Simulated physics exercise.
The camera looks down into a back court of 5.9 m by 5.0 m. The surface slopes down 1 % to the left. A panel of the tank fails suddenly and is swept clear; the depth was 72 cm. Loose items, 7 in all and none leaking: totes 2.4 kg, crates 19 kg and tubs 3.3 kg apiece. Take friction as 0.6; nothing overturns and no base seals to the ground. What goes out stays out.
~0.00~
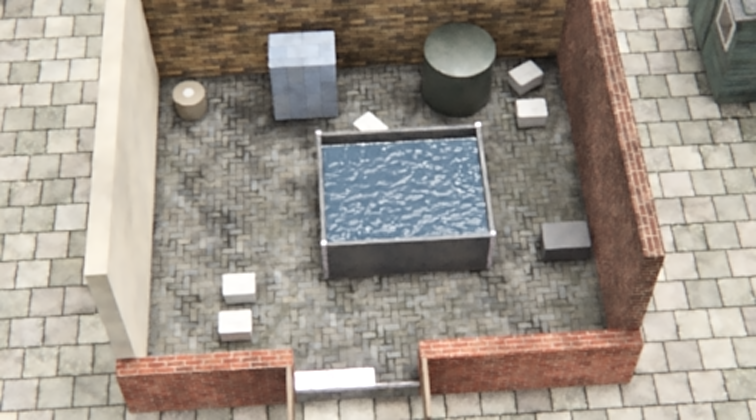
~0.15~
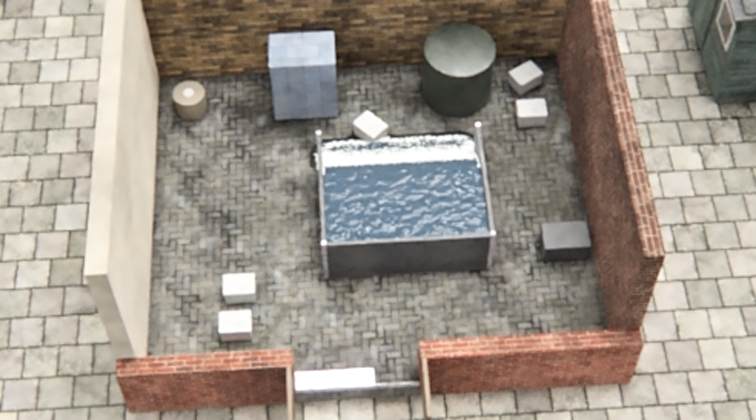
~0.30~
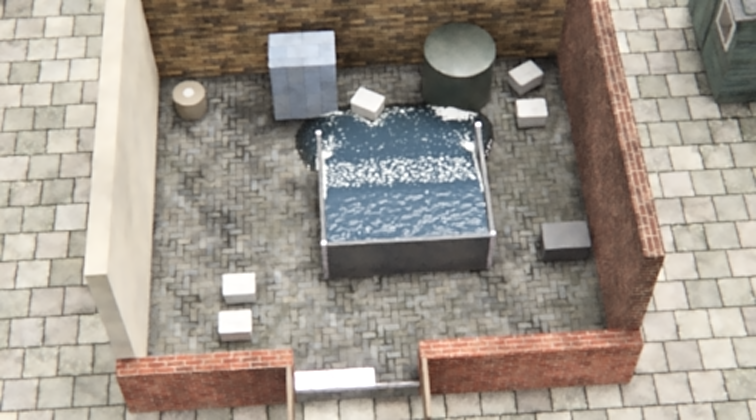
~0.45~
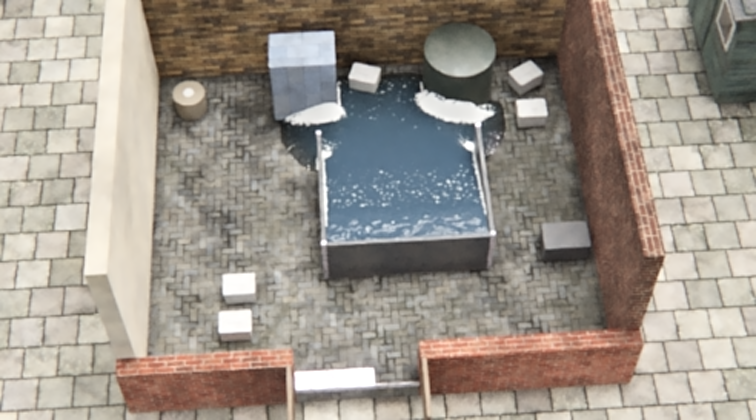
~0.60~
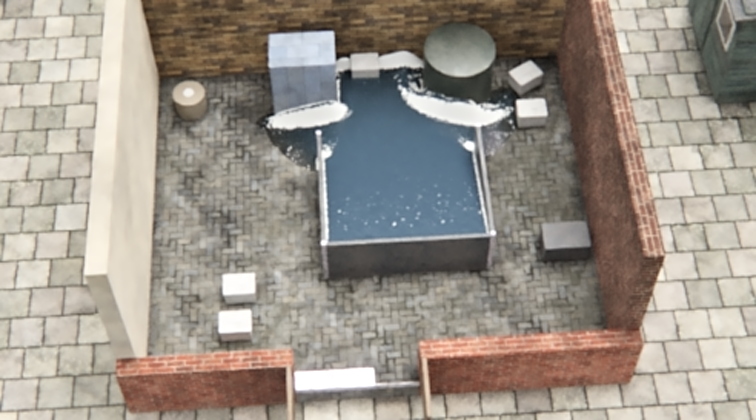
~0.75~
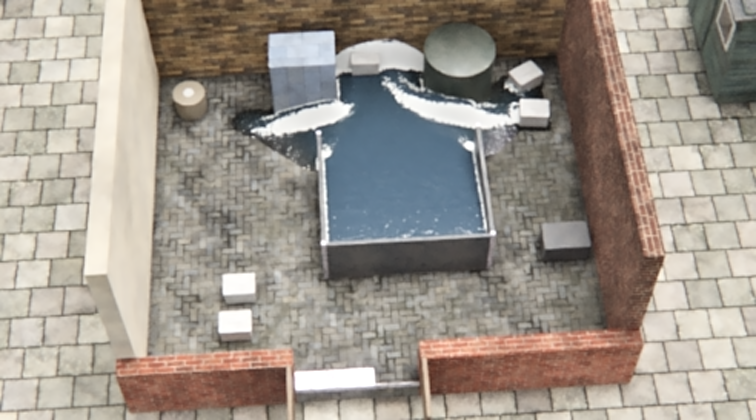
The clip opens on a walled, paved court seen from above, with a water-filled tank at its centre and pale boxes scattered around. The tank's back side gives way and water pours toward the brick wall, pushing one box back, then foams around the blue block and round dark tub.
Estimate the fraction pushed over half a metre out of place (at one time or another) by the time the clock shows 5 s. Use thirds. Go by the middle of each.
That comes to at least two thirds.
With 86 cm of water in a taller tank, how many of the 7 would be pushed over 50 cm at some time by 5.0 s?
In that case 7 of them.
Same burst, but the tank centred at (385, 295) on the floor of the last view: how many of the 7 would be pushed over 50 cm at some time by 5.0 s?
In that case 7 of them.
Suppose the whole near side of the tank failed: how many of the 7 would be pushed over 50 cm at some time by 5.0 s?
In that case 4 of them.
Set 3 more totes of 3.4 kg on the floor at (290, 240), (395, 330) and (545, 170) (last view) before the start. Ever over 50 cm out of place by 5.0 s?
In that order: Less, less, over.
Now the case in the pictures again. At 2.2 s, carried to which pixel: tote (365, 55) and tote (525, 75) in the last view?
Around (252, 62) and (547, 55).
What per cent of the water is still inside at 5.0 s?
About 100 per cent.
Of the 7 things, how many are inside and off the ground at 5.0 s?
At that moment 6.
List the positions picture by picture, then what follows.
The first frame shows a tote at (371, 126), on the bottom; a tote at (532, 108) rests on the ground; 3.5 m2 under water; 0 of 7 have shifted.
The second frame shows a tote at (370, 124) rests on the ground; a tote at (532, 108), on the bottom; 4.7 m2 under water; 0 of 7 have shifted.
The third frame shows a tote at (368, 100), on the bottom, 45 cm from its start; a tote at (532, 108), on the bottom; 6.1 m2 under water; 1 of 7 have shifted.
The fourth frame shows a tote at (365, 73) rests on the ground, 94 cm from its start; a tote at (532, 108), on the bottom; water covers 7.1 m2; 1 of 7 have shifted.
The fifth frame shows a tote at (365, 62) floats, 115 cm from its start; a tote at (532, 108), on the bottom; water covers 7.8 m2; 1 of 7 have shifted.
The sixth frame shows a tote at (365, 56), afloat, 115 cm from its start; a tote at (535, 108), on the bottom, 4 cm from its start; 8.3 m2 under water; 1 of 7 have shifted.
After 1.1 s 1 of 7 are over 50 cm from their spots; 1 afloat.
After 2.2 s 1 of 7 are over 50 cm from their spots; 4 afloat.
After 3.5 s 2 of 7 are over 50 cm from their spots; 4 afloat.
After 5.0 s 6 of 7 are over 50 cm from their spots, and 7 have been at some point; 6 afloat.
